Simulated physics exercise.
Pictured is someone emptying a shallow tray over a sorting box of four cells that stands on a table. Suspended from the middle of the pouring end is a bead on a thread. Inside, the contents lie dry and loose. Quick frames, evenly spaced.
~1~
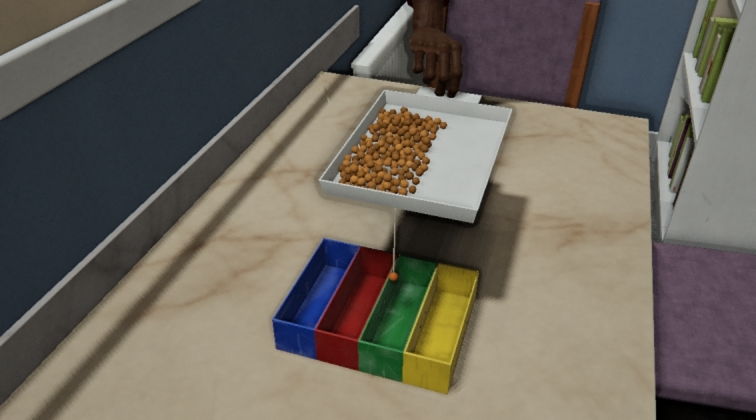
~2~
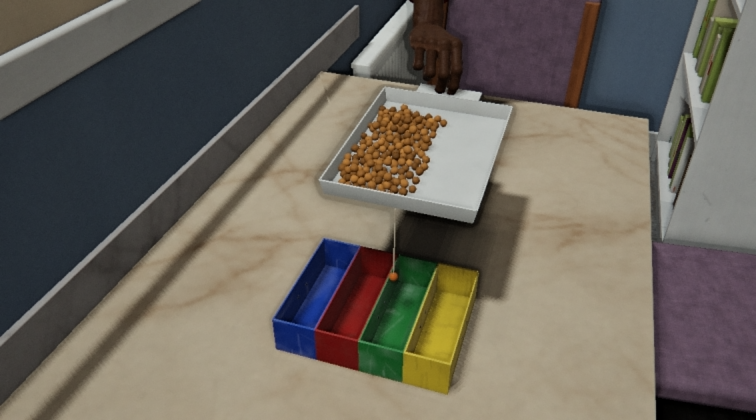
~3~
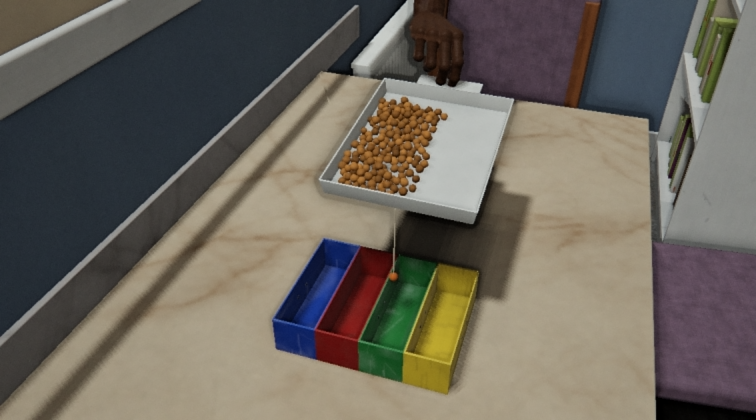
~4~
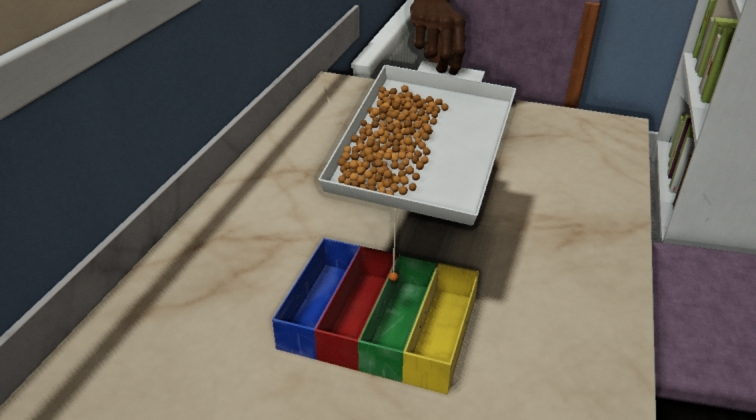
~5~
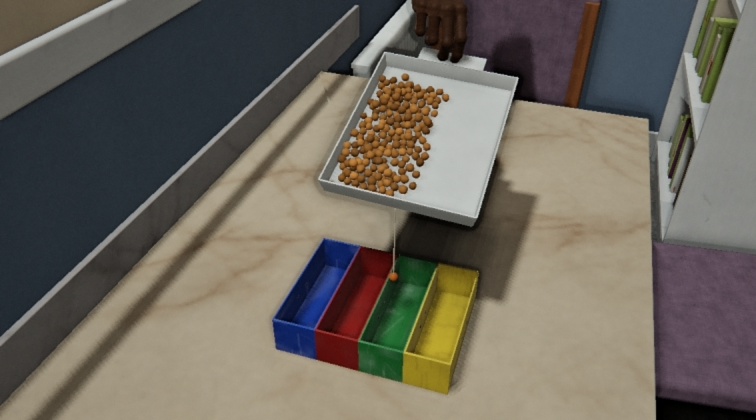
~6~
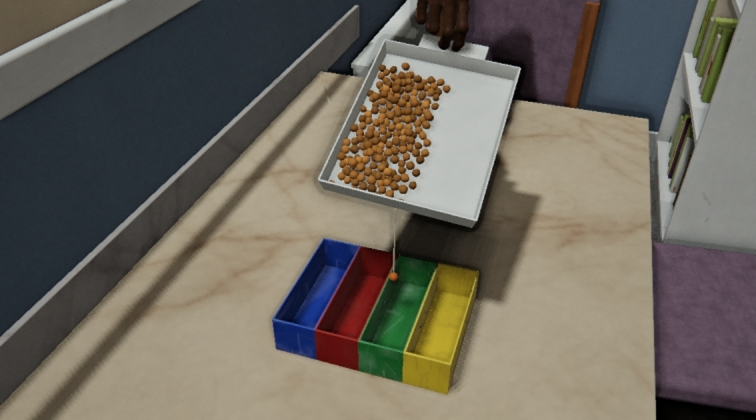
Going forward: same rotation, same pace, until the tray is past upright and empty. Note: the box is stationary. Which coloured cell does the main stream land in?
The main stream lands in the yellow cell.
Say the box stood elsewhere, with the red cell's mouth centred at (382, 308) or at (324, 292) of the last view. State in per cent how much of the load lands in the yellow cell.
First 20 per cent, second 30 per cent.
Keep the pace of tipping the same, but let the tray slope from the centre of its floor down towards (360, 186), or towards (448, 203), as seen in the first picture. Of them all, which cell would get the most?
The blue cell; the yellow cell.
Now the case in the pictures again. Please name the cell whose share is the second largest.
That would be that green cell, just behind the top one.
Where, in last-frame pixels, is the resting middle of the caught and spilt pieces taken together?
The centre settles at about (417, 355).
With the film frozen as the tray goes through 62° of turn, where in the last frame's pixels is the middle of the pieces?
The centre of the load shows up near (406, 180) in the last view.
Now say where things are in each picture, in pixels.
Corners of the pouring end at (324, 179) and (474, 207), level; middle of the load at (392, 150), roasted chickpeas; bead on its thread at (394, 277); blue cell at (295, 336); red cell at (337, 347); green cell at (381, 359); yellow cell at (426, 370), in the first frame.
Corners of the pouring end at (324, 179) and (474, 208), level; middle of the load at (392, 149), in the second frame.
Corners of the pouring end at (323, 178) and (474, 210), tipped barely, lowest at the right corner; middle of the load at (392, 145), in the third frame.
Corners of the pouring end at (323, 178) and (474, 212), tipped a little, lowest at the right corner; middle of the load at (392, 139), in the fourth frame.
Corners of the pouring end at (323, 178) and (474, 214), tipped a little, lowest at the right corner; middle of the load at (392, 133), in the fifth frame.
Corners of the pouring end at (323, 178) and (474, 217), tipped clearly, lowest at the right corner; middle of the load at (392, 128); blue cell at (295, 336); red cell at (337, 347); green cell at (381, 359); yellow cell at (426, 370), in the sixth frame.
Soon, tray tipped steeply; nearly all on the tray; a stray few falling or outside the box.
A while on, tray tipped right over; most on the tray; a small part in the yellow cell; a stray few in the green cell; a stray few in the red cell; a stray few falling or outside the box.
Towards the end, tray tipped past a quarter turn; about half in the yellow cell; about a quarter in the green cell; a small part in the red cell; a stray few in the blue cell; about a quarter falling or outside the box.
Finally, tray tipped past a quarter turn; about half in the yellow cell; about a quarter in the green cell; a small part in the red cell; a stray few in the blue cell; about a quarter outside the box.
